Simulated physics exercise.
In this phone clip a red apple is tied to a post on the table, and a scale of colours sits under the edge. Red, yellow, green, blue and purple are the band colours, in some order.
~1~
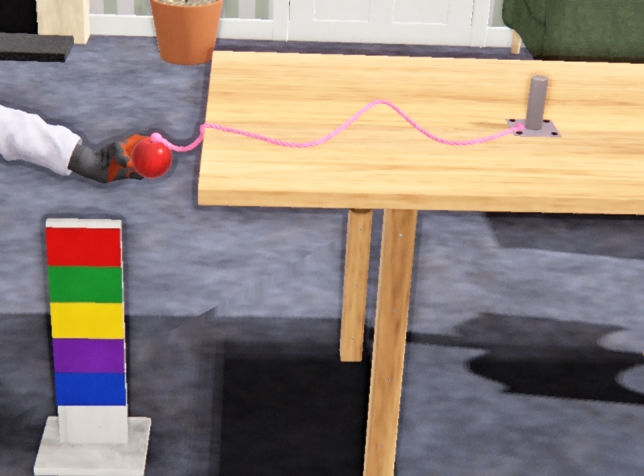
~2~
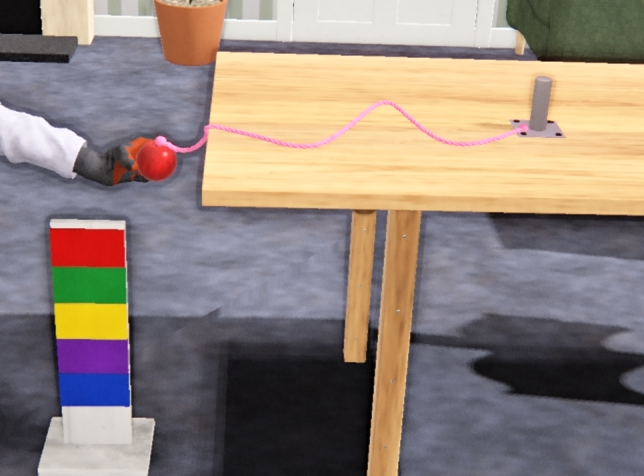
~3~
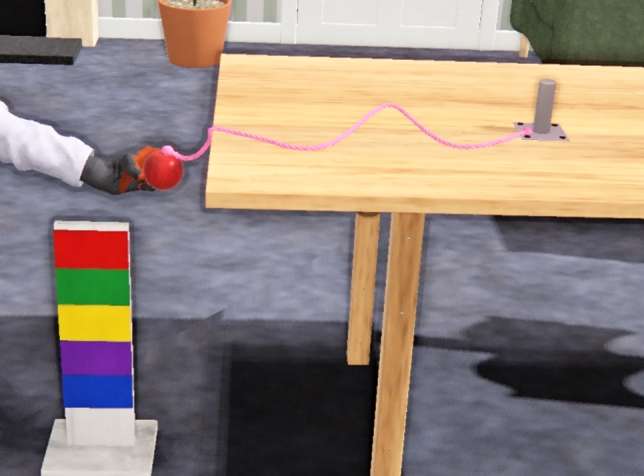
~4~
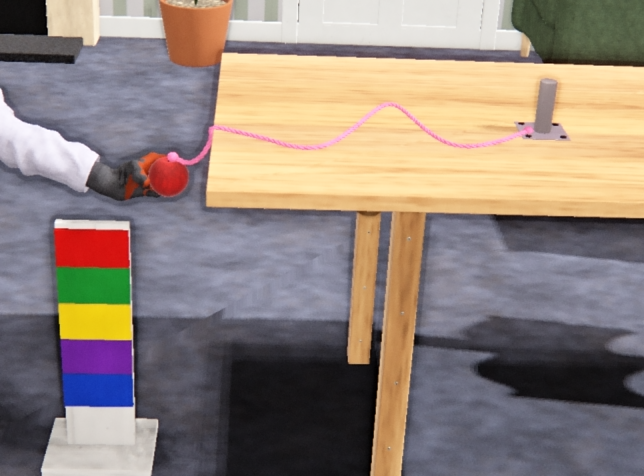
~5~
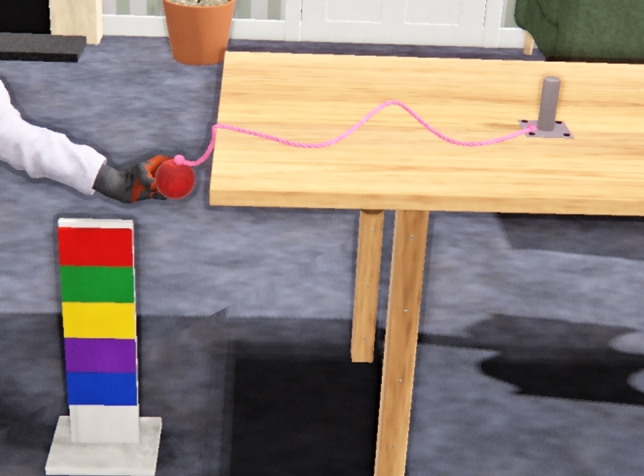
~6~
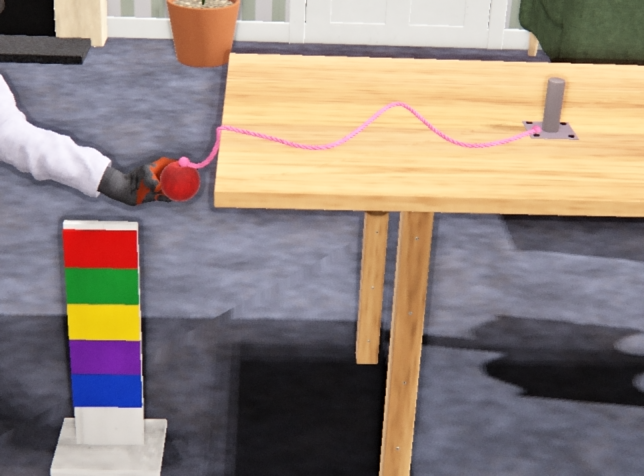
A gloved hand in a white sleeve reaches in from the left of a grey-floored room, seen from slightly above, holding a red apple beside a pale wooden table. A wavy pink cord links it to a grey post on the tabletop, and a scale banded red, green, yellow, purple and blue stands below left. The hand eases the apple slightly right and down, while the view shifts faintly.
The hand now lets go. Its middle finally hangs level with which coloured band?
With the purple band.
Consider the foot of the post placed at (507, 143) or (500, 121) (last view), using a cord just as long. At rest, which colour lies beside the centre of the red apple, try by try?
Answer, in order: Blue, blue.
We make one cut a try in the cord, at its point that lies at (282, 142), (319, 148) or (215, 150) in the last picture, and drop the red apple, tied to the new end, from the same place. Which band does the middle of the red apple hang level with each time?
Try 1: Red. Try 2: Above them all. Try 3: Yellow.
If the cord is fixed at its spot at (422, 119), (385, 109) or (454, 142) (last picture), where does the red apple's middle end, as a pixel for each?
Approximately (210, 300), (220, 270) and (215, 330), respectively.
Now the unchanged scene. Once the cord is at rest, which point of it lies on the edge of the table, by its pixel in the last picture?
About (359, 130).
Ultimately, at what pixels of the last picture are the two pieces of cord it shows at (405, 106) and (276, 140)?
One finishes at (321, 124) and the other at (225, 230).
Soon after, apple near (242, 344); level with purple.
Then, apple near (201, 353); level with purple.
At rest, apple near (225, 352); level with purple. Its centre hangs level with the purple band.
